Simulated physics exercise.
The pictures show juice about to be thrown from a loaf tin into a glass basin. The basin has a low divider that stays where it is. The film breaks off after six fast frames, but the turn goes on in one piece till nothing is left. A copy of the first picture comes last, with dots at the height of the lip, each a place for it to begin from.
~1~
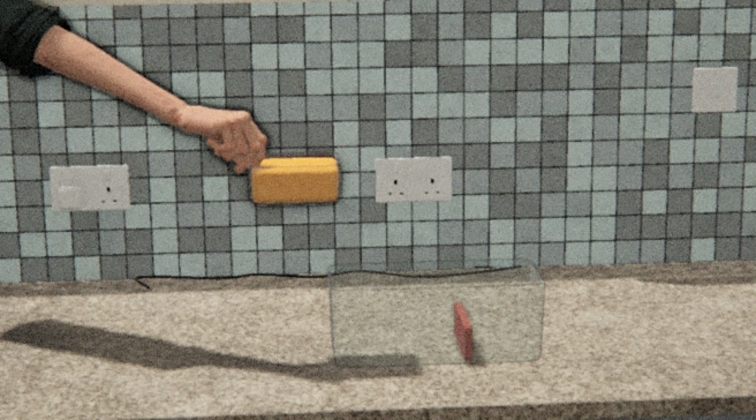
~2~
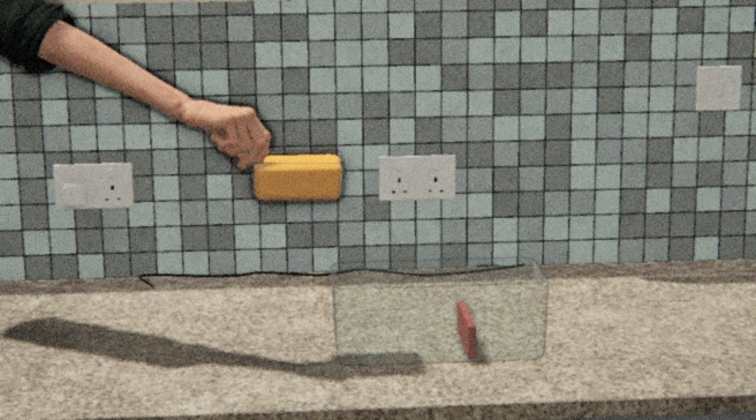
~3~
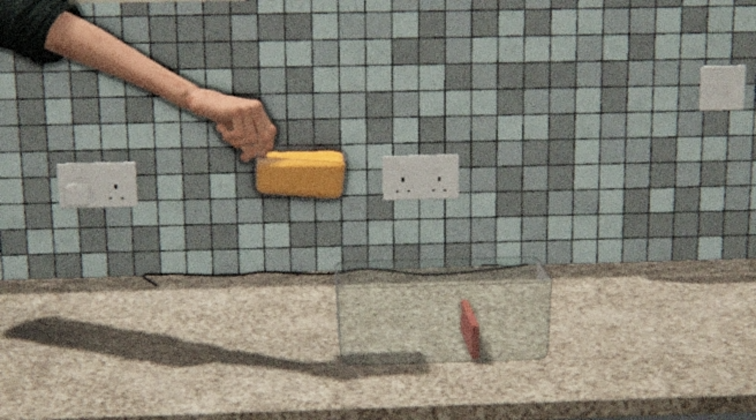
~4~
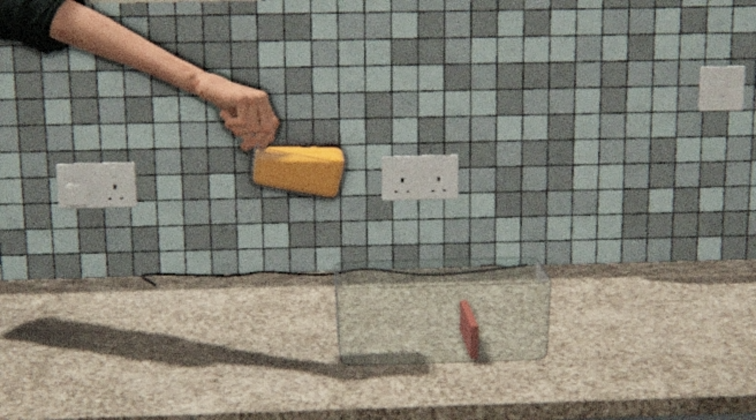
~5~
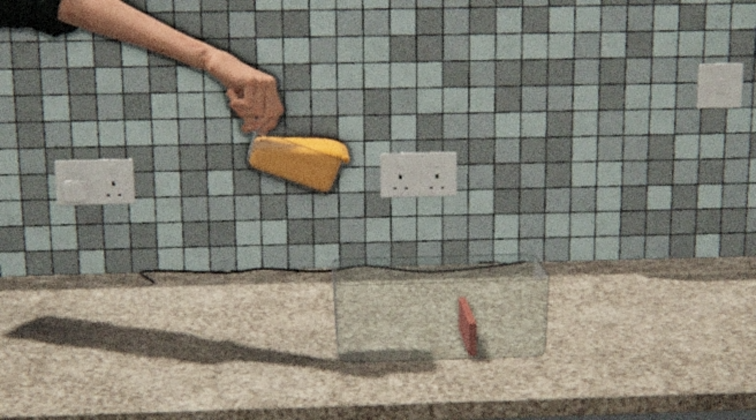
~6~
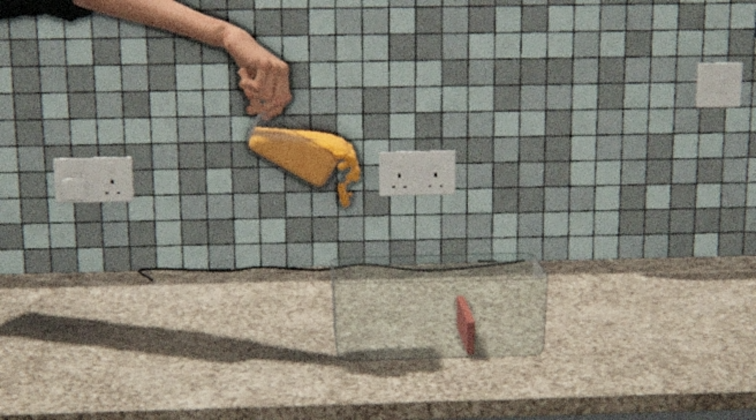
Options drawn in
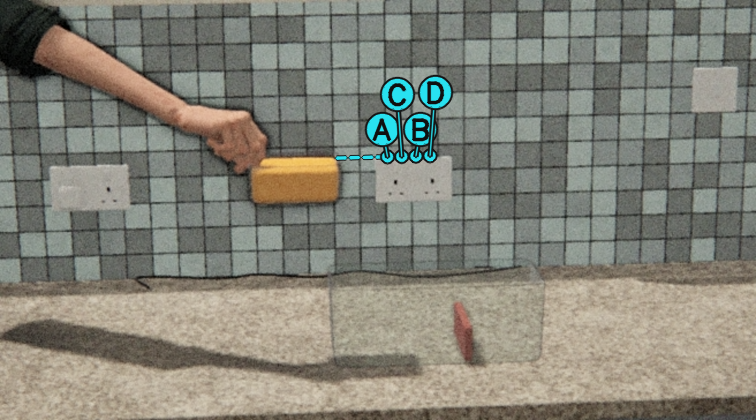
In this clip, a hand holds a yellow container in front of a tiled wall, above and left of a clear basin with a red object, then gradually tilts it rightward until orange liquid spills over its lip in a short stream.
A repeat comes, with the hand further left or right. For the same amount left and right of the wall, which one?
A beats the others.
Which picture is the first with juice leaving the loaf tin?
In picture 5.
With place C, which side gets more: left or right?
More ends on the right.
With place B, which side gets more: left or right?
The right one.
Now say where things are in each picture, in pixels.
Upright, lip at (337, 158); basin from (334, 367) to (541, 360); top of the wall at (463, 315); nothing has left yet.
Upright, lip at (340, 156); nothing has left yet.
Tipped about 5°, lip at (344, 155); nothing has left yet.
Tipped about 12°, lip at (343, 155); nothing has left yet.
Tipped about 21°, lip at (342, 152); juice is over the lip, down to (342, 152).
Tipped about 31°, lip at (341, 151); juice is over the lip, down to (343, 203).
On the marked copy, A at (387, 156); B at (415, 156); C at (401, 156); D at (430, 155).
With A, about 39 % ends left of the wall and 55 % right of it; 7 % is lost outside.
With B, about 14 % ends left of the wall and 82 % right of it; 4 % is lost outside.
With C, about 28 % ends left of the wall and 66 % right of it; 6 % is lost outside.
With D, about 17 % ends left of the wall and 78 % right of it; 5 % is lost outside.
